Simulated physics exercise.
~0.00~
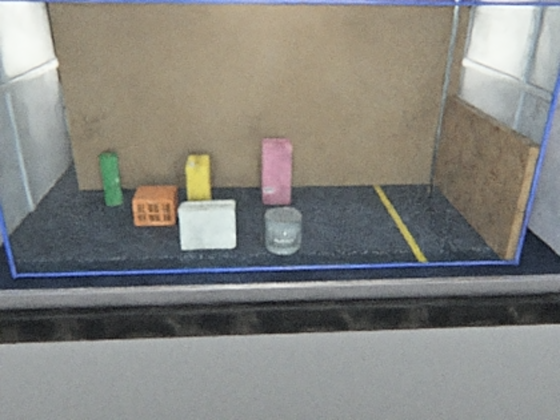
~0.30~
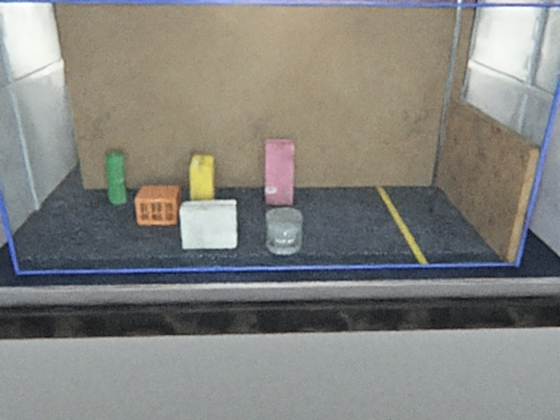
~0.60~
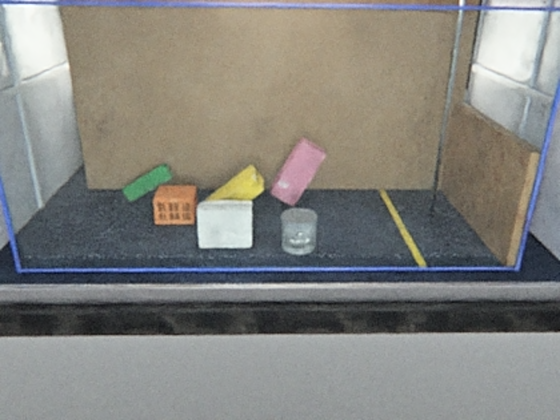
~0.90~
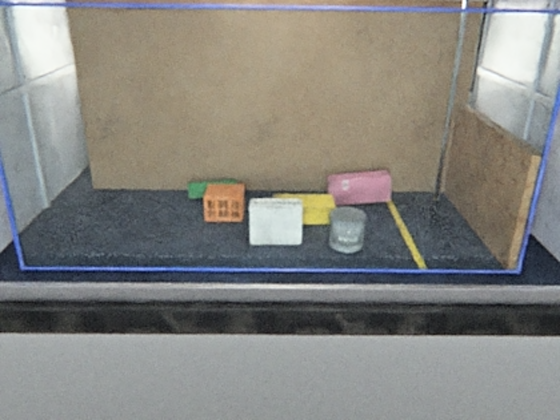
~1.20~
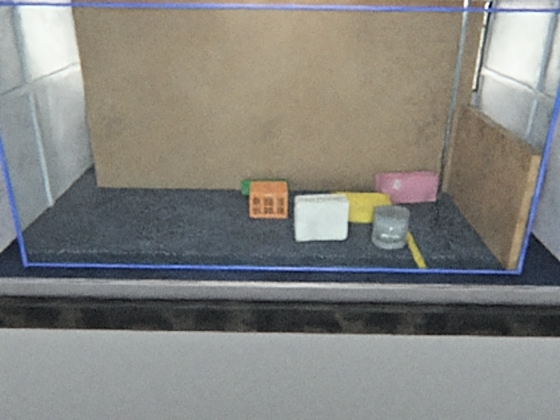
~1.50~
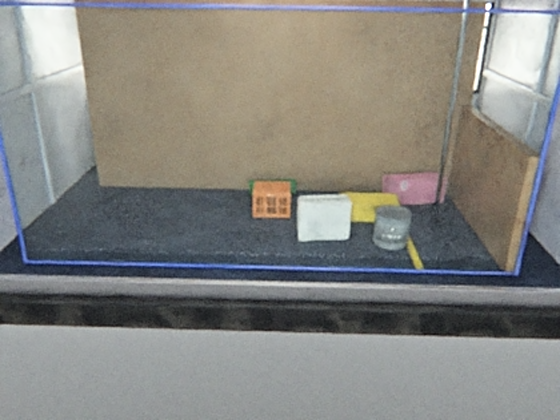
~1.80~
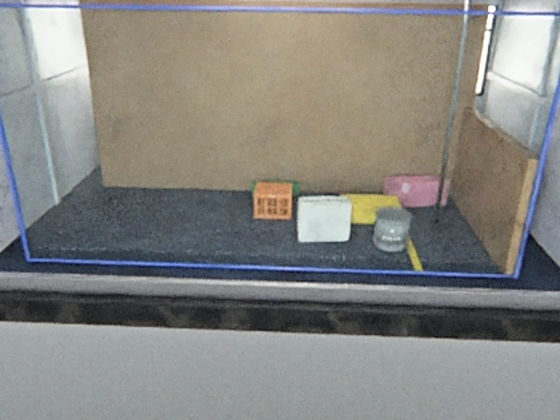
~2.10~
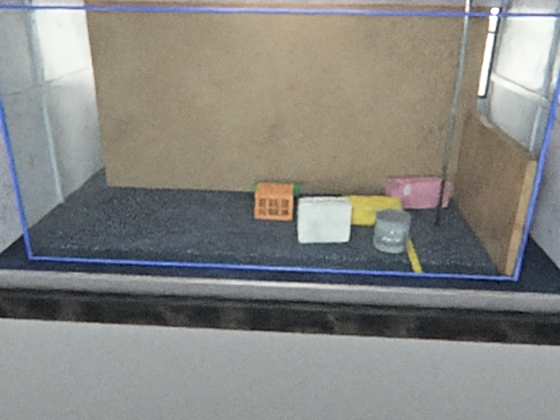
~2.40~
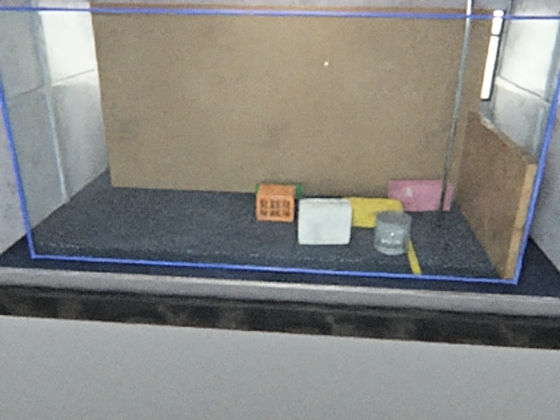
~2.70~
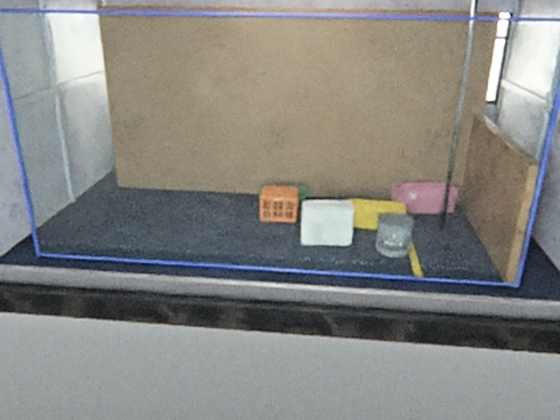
In a shallow open bay with a brown back wall and a dark floor, a green roll, an orange crate, a yellow tall box, a white carton, a pink tall box and a grey see-through bucket stand left of a yellow line. After a still start, everything slides right, and the green, yellow and pink pieces tip over. The crate, carton and bucket stay upright as the group glides on, then slows to rest. The pink box ends lying past the line near the right wall, while the bucket and the others stop short of it.
